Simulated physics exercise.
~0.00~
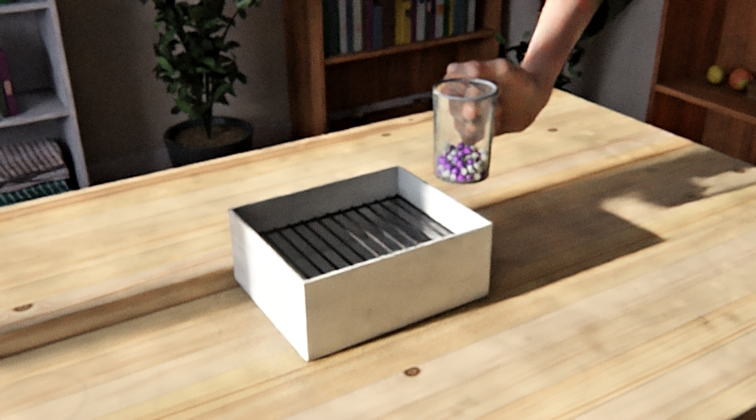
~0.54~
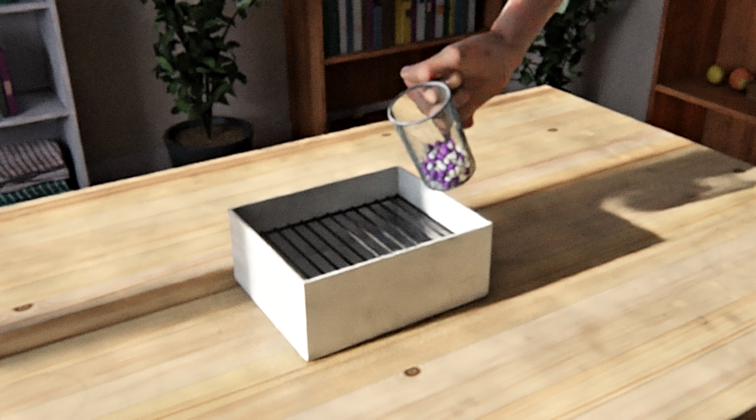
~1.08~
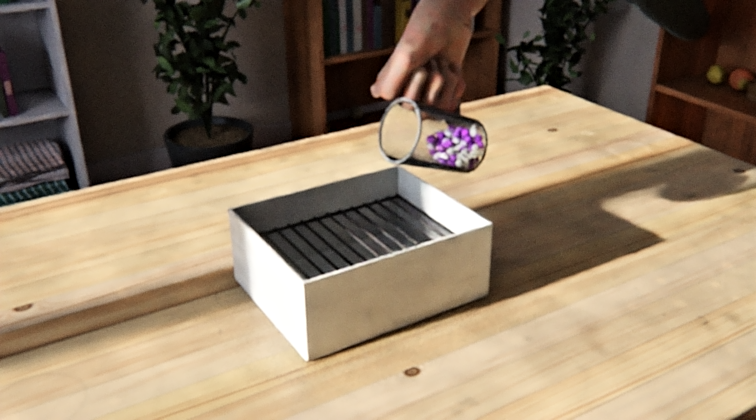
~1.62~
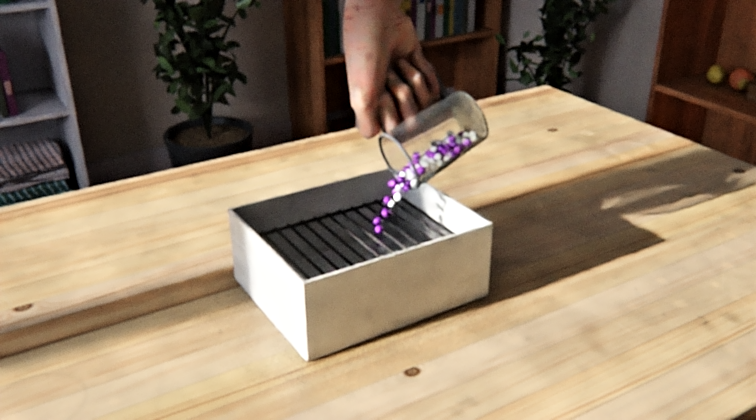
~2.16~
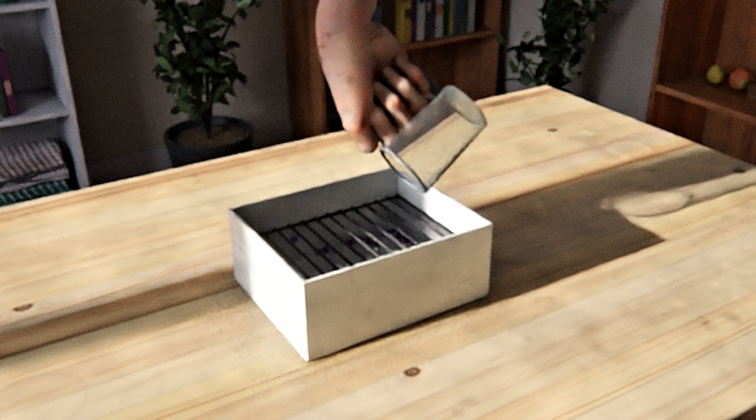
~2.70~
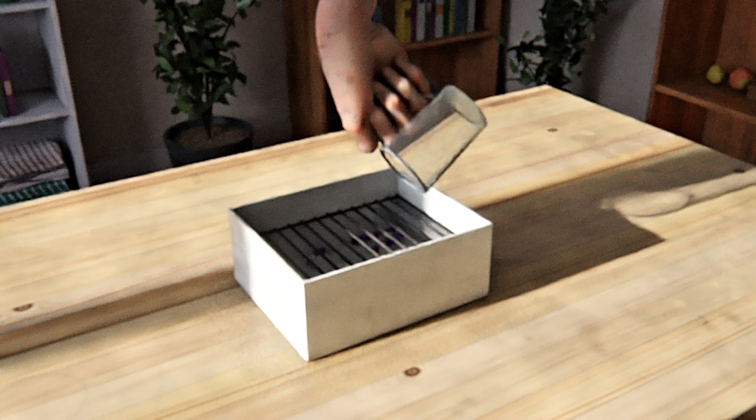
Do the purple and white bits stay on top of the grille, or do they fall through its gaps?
Both the purple and the white bits fall through the gaps and end up beneath the grille.
